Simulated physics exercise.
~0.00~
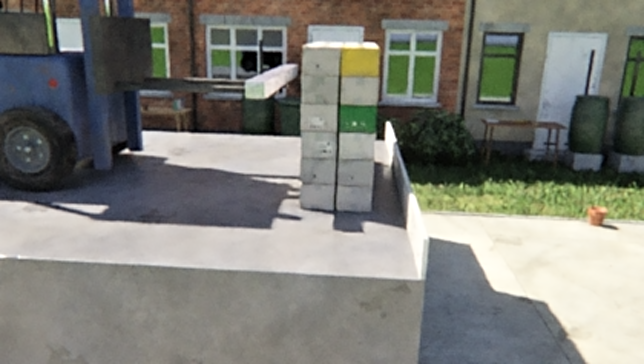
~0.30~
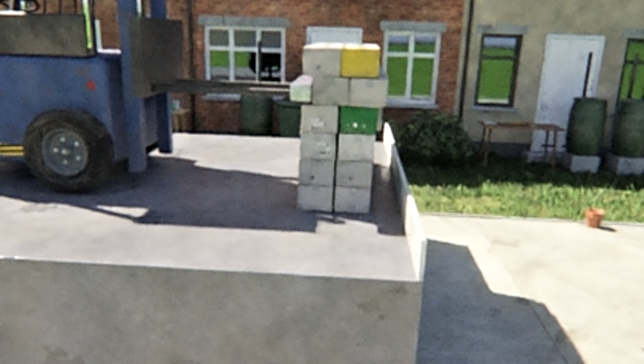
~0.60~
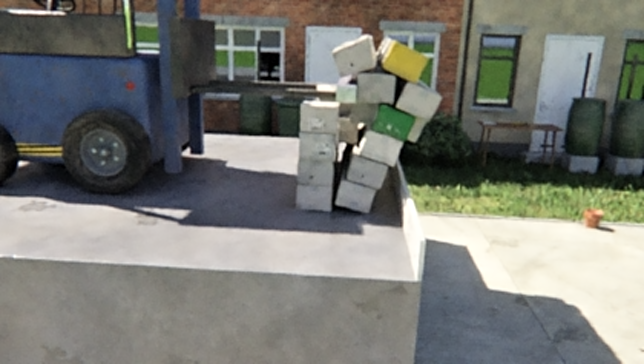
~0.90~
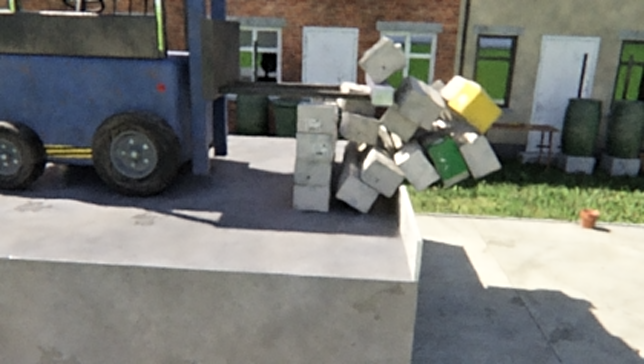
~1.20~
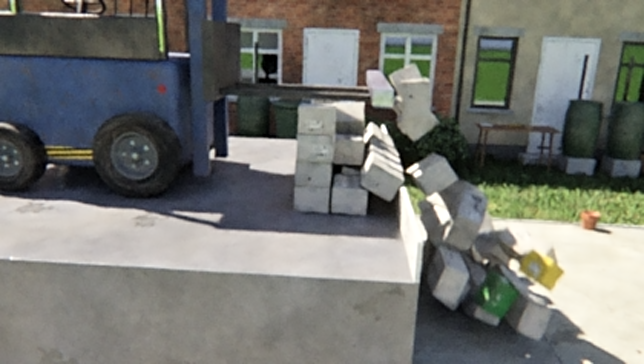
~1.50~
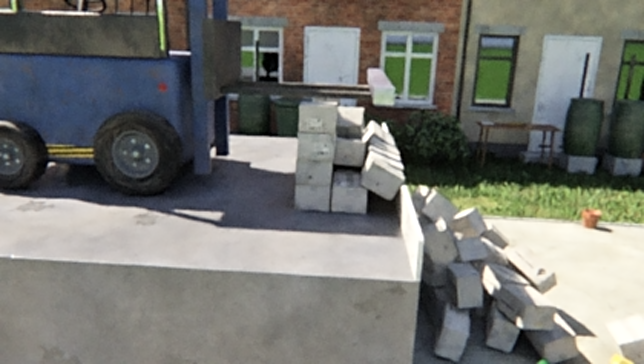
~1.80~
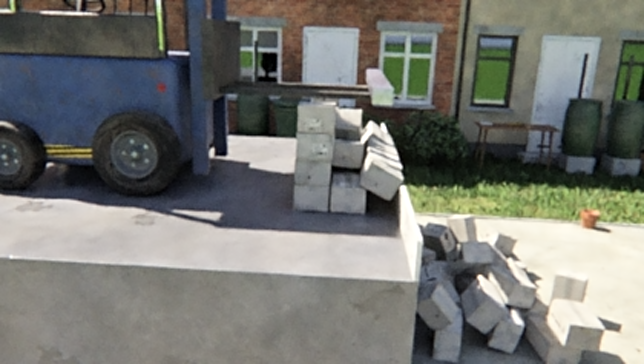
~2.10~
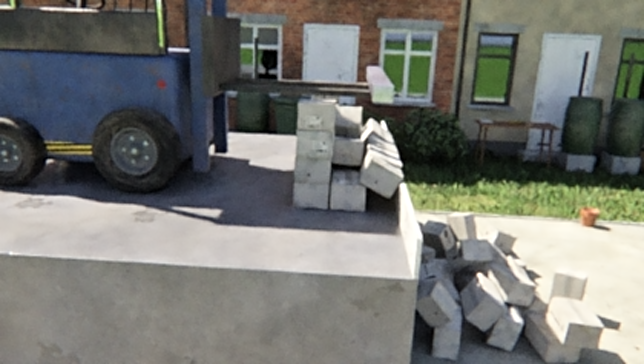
The footage shows a blue lift truck driving right and pushing a beam into a stack of pale blocks, one yellow and one green, which leans and topples over the low board at the platform's edge, leaving many heaped on the ground below while others remain on top.
